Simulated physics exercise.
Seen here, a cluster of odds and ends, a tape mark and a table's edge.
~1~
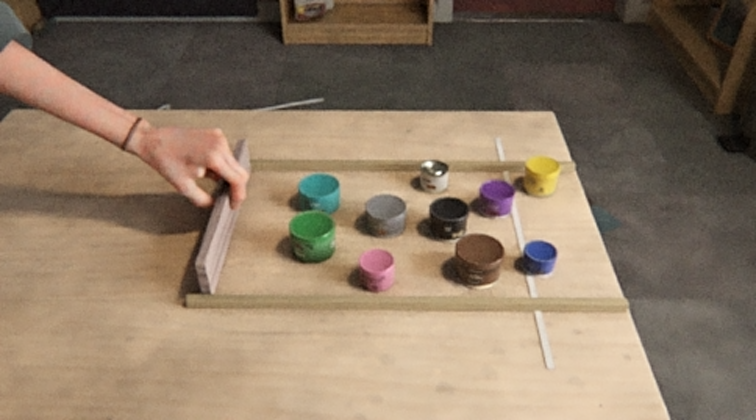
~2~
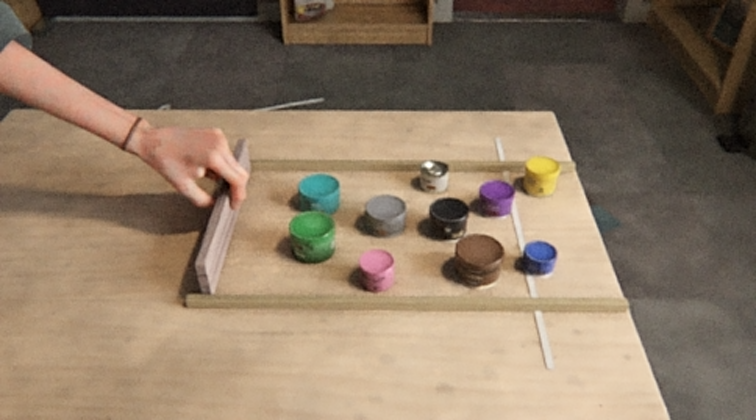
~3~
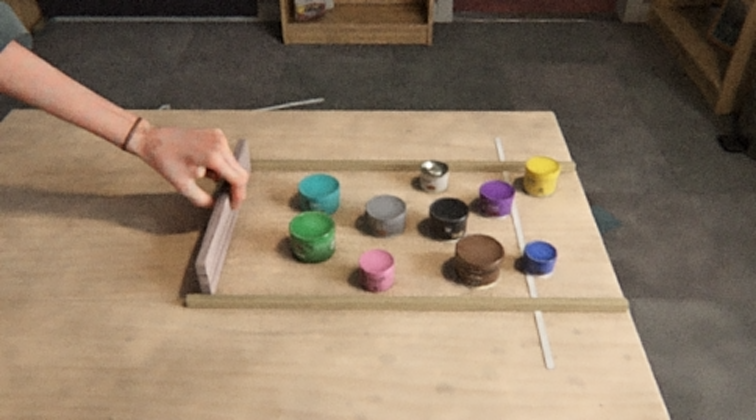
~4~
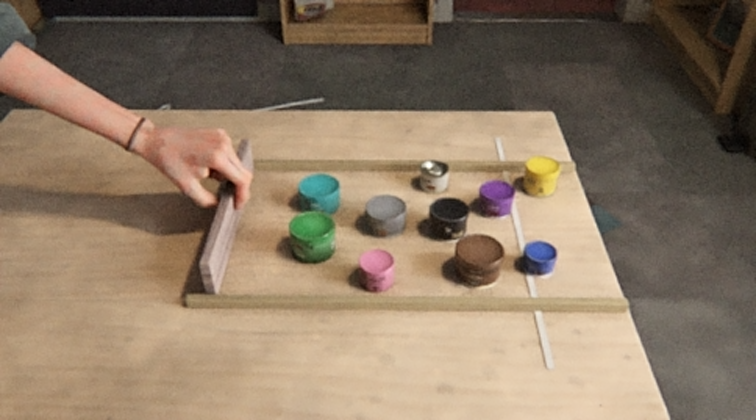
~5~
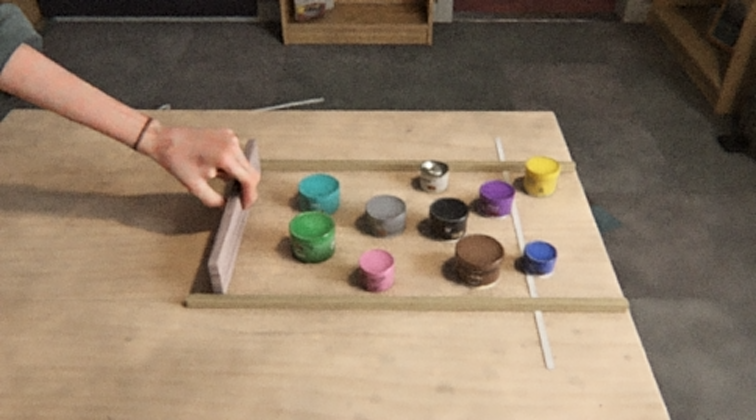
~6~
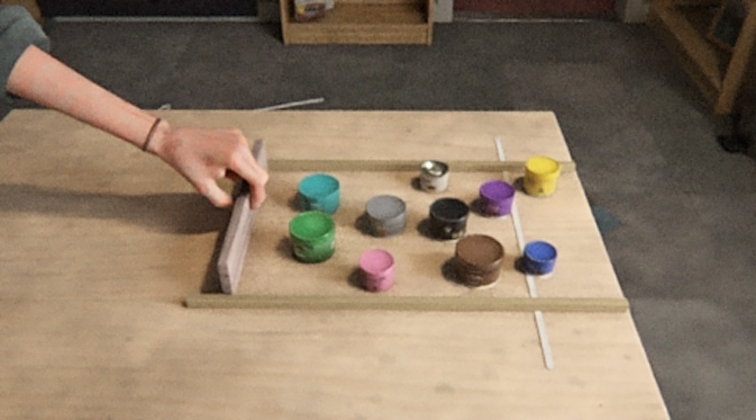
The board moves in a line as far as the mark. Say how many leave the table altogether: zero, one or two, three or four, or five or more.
The number that fall off is zero.
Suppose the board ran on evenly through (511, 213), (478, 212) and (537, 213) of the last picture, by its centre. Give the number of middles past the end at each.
Place by place, 0, 0 and 1.
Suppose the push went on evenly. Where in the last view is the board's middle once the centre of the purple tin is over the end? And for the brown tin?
Its middle is around (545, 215) and around (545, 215).
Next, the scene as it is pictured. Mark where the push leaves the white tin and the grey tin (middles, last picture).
About (522, 172), and the other about (539, 217).
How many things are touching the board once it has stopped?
It touches 5.
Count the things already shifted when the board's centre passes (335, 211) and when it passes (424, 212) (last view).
By then 2, and 7.
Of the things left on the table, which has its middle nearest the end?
That is the blue pot.
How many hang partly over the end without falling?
1 of them.
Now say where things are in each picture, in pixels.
The first frame shows yellow tin (541, 177); blue pot (539, 259); purple tin (496, 200); board (227, 211); tape (519, 230).
The second frame shows blue pot (539, 259); brown tin (478, 261).
The third frame shows purple tin (496, 200); turquoise tub (320, 195).
The fourth frame shows yellow tin (541, 177); pink tub (377, 271).
The fifth frame shows blue pot (539, 259); grey tin (386, 216).
The sixth frame shows yellow tin (541, 177); blue pot (539, 259); purple tin (496, 200); board (246, 211); tape (519, 230).
Early on, none off yet; yellow tin at rest near (541, 177); blue pot at rest near (539, 259); purple tin at rest near (496, 200).
Finally, the number that fall off is zero.
